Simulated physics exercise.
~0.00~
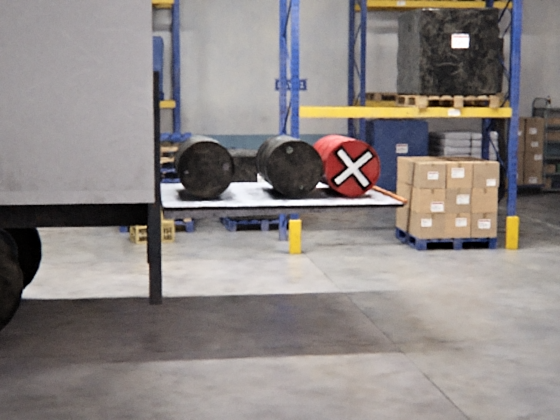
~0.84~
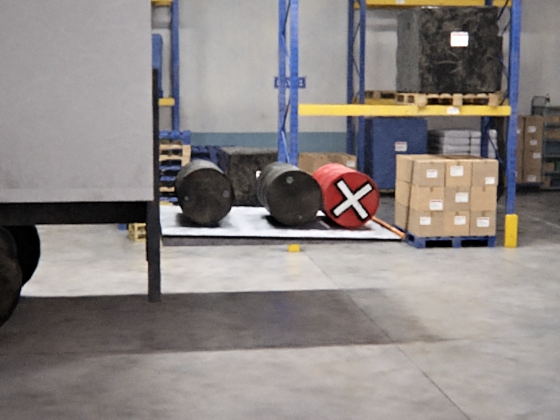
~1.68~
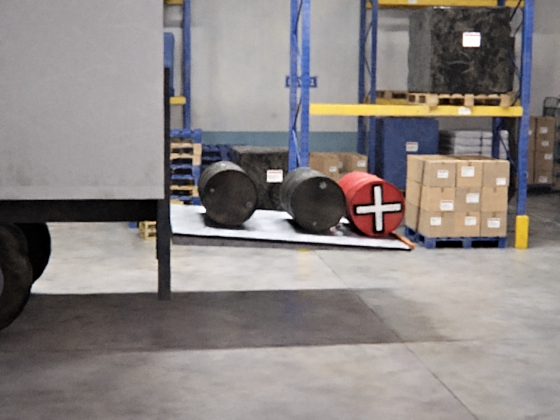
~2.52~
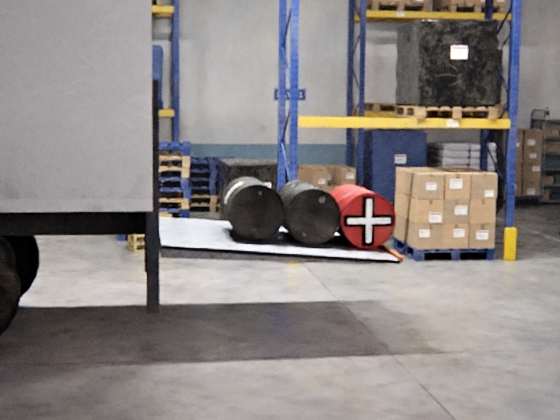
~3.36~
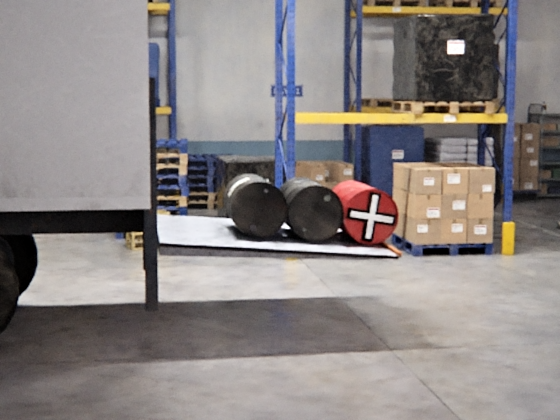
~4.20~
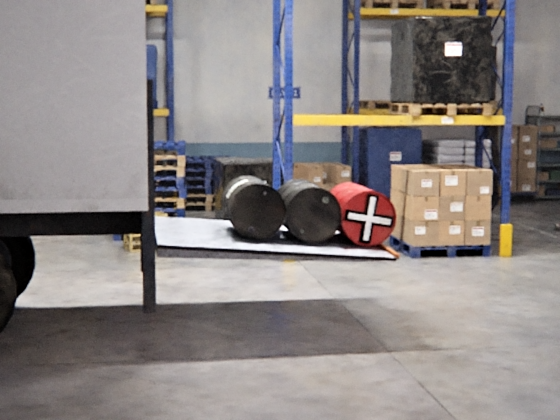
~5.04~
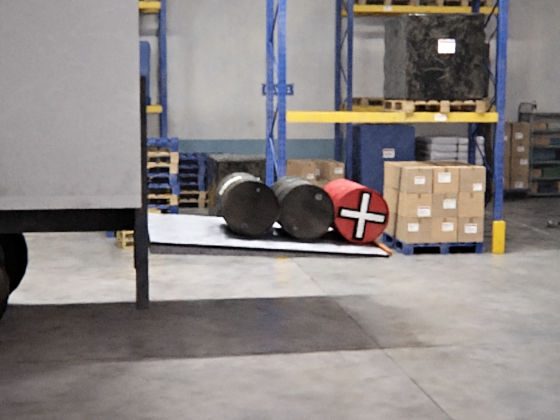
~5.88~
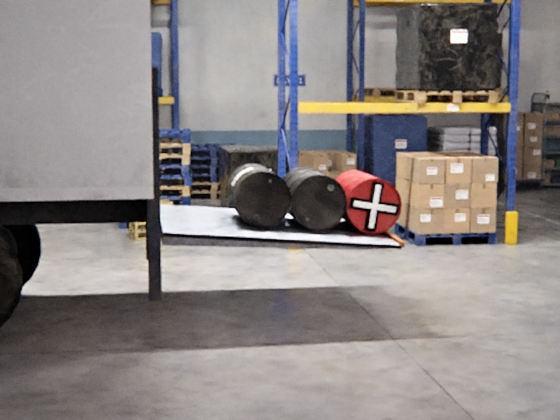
To begin with, three drums, two dark and one red with a white cross, lie on their sides on a level platform behind a lorry in a warehouse, with the red one on the right. The platform lowers towards the floor, carrying all three down with it. Then it tilts down to the right, and the drums roll a short way in that direction, the white cross turning as the red one moves. The red drum halts near the platform's right end, and the dark ones close up behind it. Finally, all three rest together on the sloping platform, none having gone over the edge.
